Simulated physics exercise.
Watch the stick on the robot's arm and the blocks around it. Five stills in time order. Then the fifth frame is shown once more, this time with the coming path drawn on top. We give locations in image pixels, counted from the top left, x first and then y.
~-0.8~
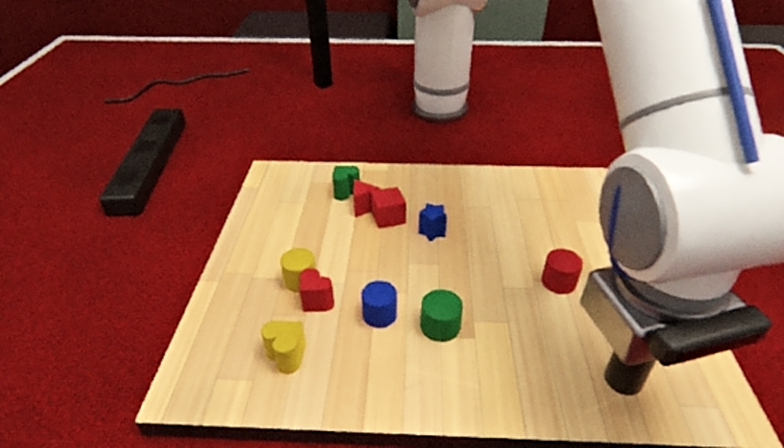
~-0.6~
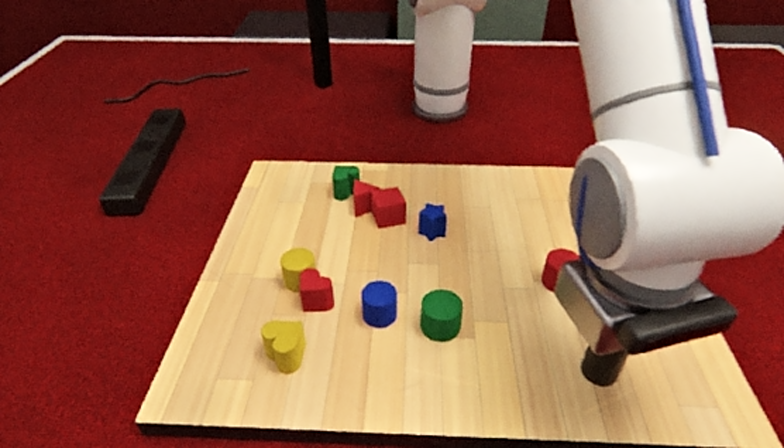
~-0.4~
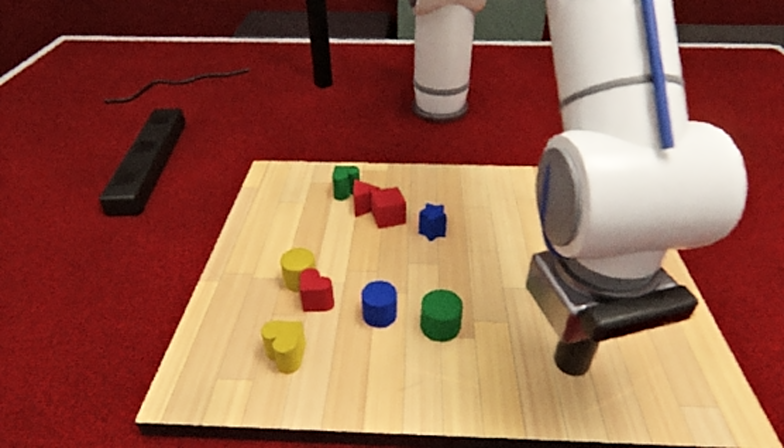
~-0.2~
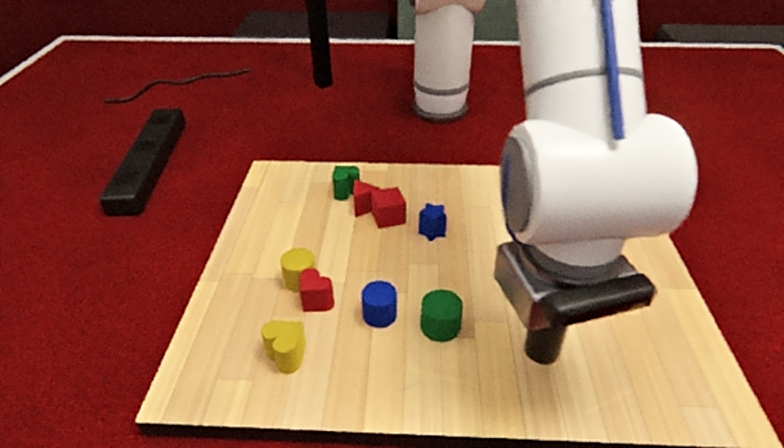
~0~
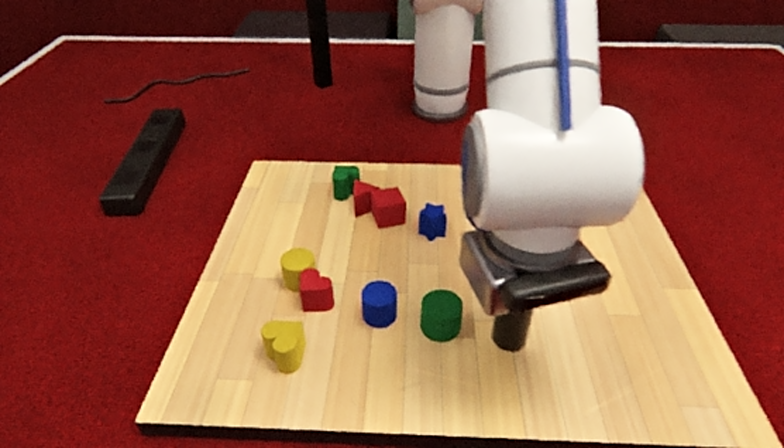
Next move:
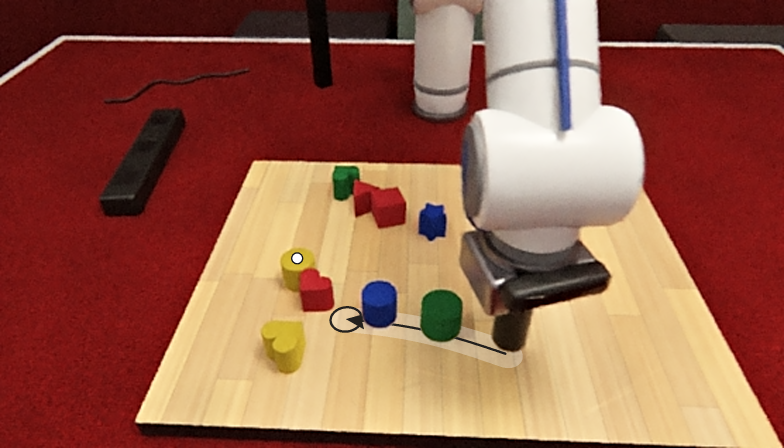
A robot arm moves its dark stick left across the wooden board while nearby blocks stay still.
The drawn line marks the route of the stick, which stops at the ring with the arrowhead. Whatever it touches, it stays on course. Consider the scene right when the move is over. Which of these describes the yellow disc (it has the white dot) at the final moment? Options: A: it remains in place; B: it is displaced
Correct choice: A.
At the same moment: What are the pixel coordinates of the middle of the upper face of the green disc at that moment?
Just about (386, 274).
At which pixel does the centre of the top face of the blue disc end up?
Somewhere near (337, 274).
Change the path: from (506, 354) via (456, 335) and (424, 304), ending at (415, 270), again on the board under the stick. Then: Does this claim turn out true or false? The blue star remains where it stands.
That claim is true.
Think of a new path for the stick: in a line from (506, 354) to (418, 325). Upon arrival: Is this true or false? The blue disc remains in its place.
That statement is not accurate.
Path on the board, from (506, 354) by way of (451, 337) and (399, 325) to (346, 319); the dot is on the yellow disc.
What follows on the original path. One third of the way, stick (452, 321); green disc (423, 296).
Two thirds of the way, stick (398, 310); blue disc (354, 282); green disc (391, 277).
At the end, stick (345, 304); yellow disc in place; red heart-shaped block (306, 281); blue disc (337, 274); green disc (386, 274).
